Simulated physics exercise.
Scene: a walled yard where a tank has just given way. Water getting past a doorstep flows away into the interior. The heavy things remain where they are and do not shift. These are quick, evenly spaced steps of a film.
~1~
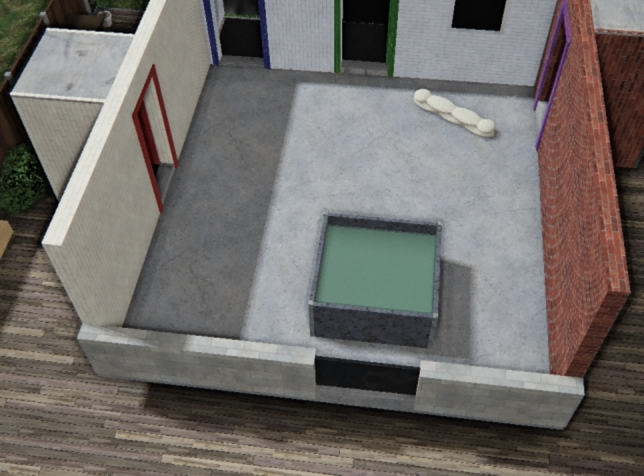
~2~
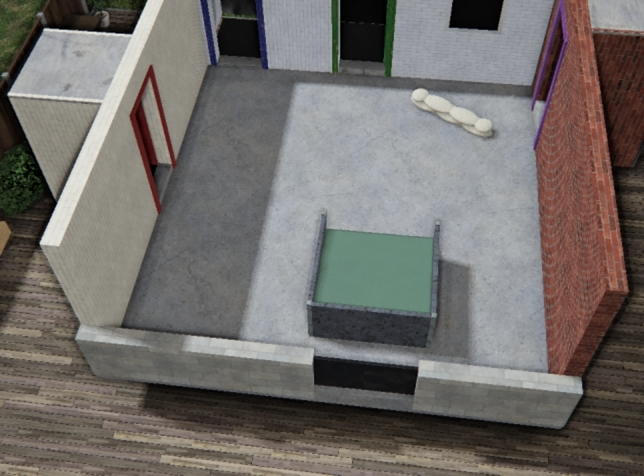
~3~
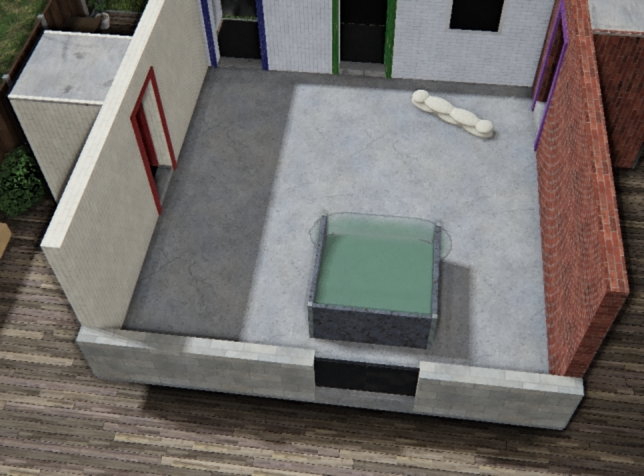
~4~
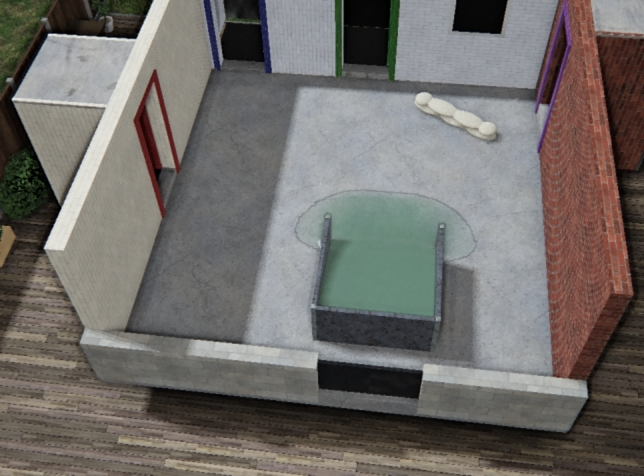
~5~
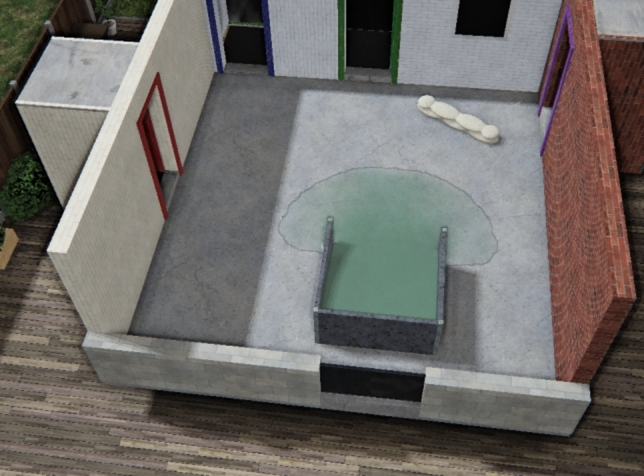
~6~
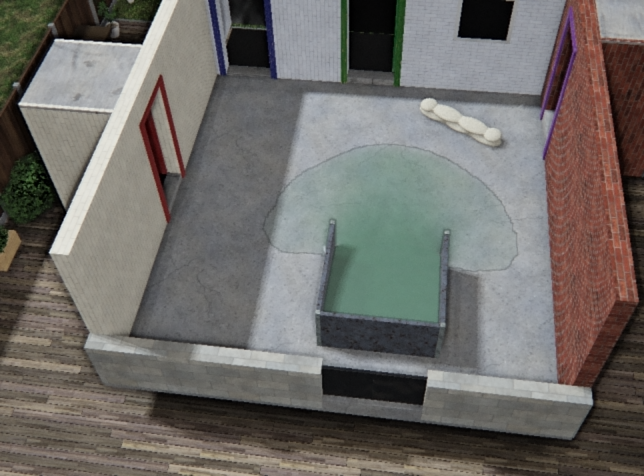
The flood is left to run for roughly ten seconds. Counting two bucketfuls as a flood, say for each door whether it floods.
In the end the red door gets two buckets or less inside. The blue door gets more than two buckets inside. The green door gets more than two buckets inside. The purple door gets two buckets or less inside.
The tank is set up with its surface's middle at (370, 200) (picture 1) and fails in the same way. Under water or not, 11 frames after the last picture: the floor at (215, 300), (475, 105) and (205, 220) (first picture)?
Taking the three spots in turn, I'd say spared, then drenched, then spared.
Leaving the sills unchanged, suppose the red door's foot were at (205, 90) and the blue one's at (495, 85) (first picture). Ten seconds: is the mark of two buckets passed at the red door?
Result - red door exceeds the limit.
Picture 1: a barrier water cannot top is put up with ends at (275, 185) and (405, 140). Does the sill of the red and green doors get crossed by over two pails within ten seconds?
Result - red ends up beneath, green ends up beneath.
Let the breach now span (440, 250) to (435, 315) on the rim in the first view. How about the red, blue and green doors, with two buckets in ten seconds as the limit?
Observed - red keeps within bounds, blue runs over the limit, green keeps within bounds.
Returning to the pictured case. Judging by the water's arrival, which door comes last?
Result: The one in red.
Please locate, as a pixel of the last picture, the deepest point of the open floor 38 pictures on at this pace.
It should be roughly at (215, 85).
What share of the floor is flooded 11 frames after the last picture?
Roughly 55 %.
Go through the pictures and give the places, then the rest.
The first picture shows still water in the open tank at (378, 266).
In the second picture, water pours out on the open tank's far side and has run to a hidden place.
In the third picture, the front is at (447, 242), out from the gap on the open tank's far side.
In the fourth picture, the front is at (455, 216), out from the gap on the open tank's far side.
In the fifth picture, water pours out on the open tank's far side and has run to (361, 171).
In the sixth picture, water pours out on the open tank's far side and has run to (417, 150).
A moment on, water covers 45 % of the floor; the red door not reached, the blue door not reached, the green door under two buckets in, the purple door not reached.
Next, water covers 55 % of the floor; the red door not reached, the blue door wet at the sill, nothing in, the green door over two buckets in, the purple door wet at the sill, nothing in.
Then, water covers 55 % of the floor; the red door wet at the sill, nothing in, the blue door over two buckets in, the green door far over two buckets in, the purple door wet at the sill, nothing in.
Later, water covers 75 % of the floor; the red door wet at the sill, nothing in, the blue door far over two buckets in, the green door far over two buckets in, the purple door wet at the sill, nothing in.
In the end, water covers 95 % of the floor; the red door wet at the sill, nothing in, the blue door far over two buckets in, the green door far over two buckets in, the purple door wet at the sill, nothing in.
